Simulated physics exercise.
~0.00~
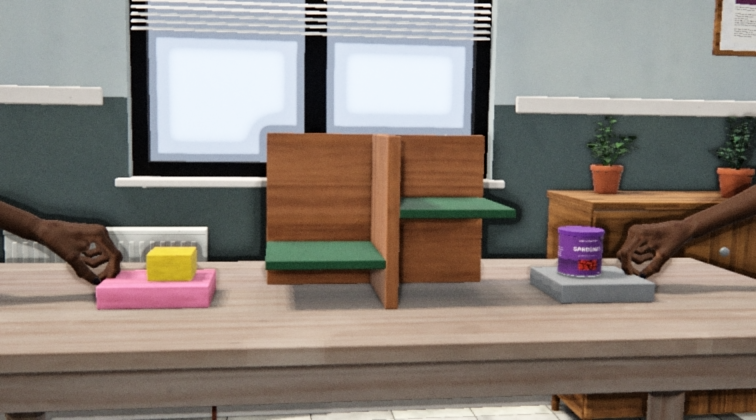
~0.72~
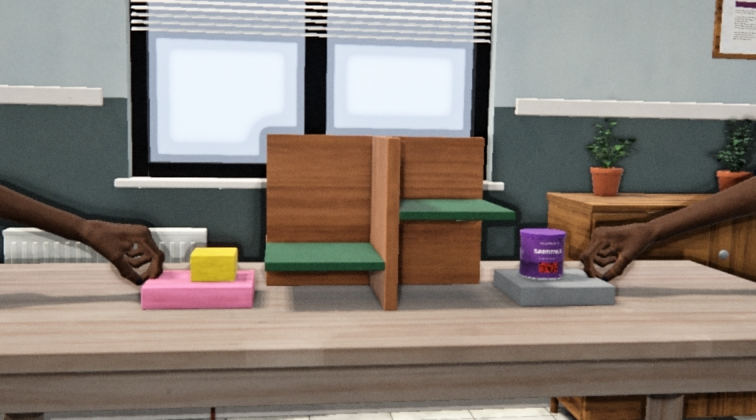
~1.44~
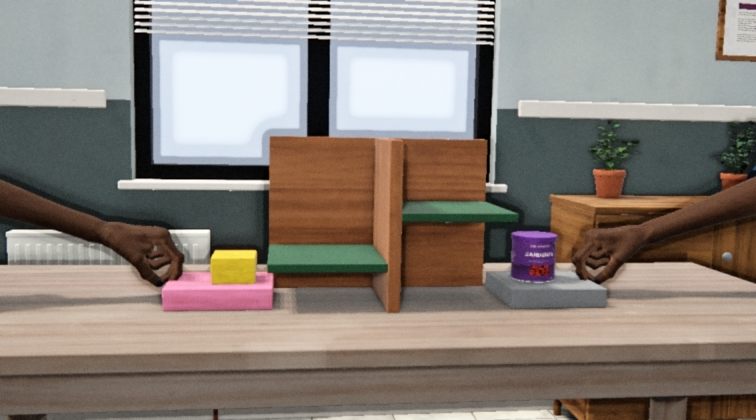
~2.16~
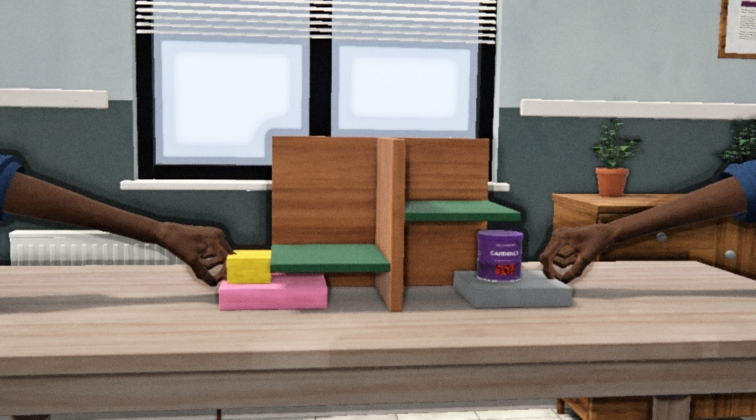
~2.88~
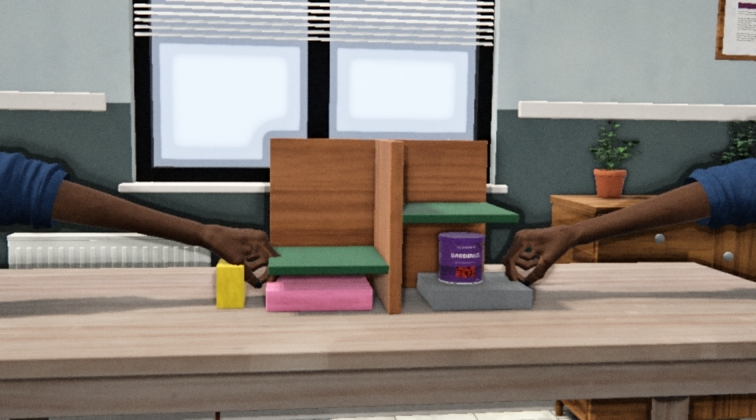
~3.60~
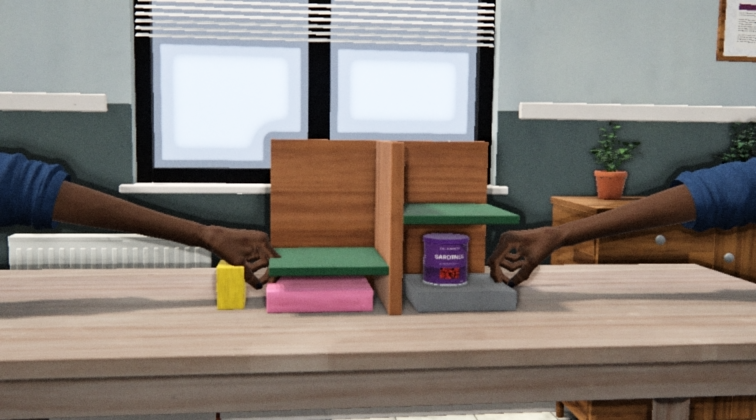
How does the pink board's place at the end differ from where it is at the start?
At the start the pink board sits out in the open to the left of the stand. By the end it is farther right, underneath the lower green shelf.
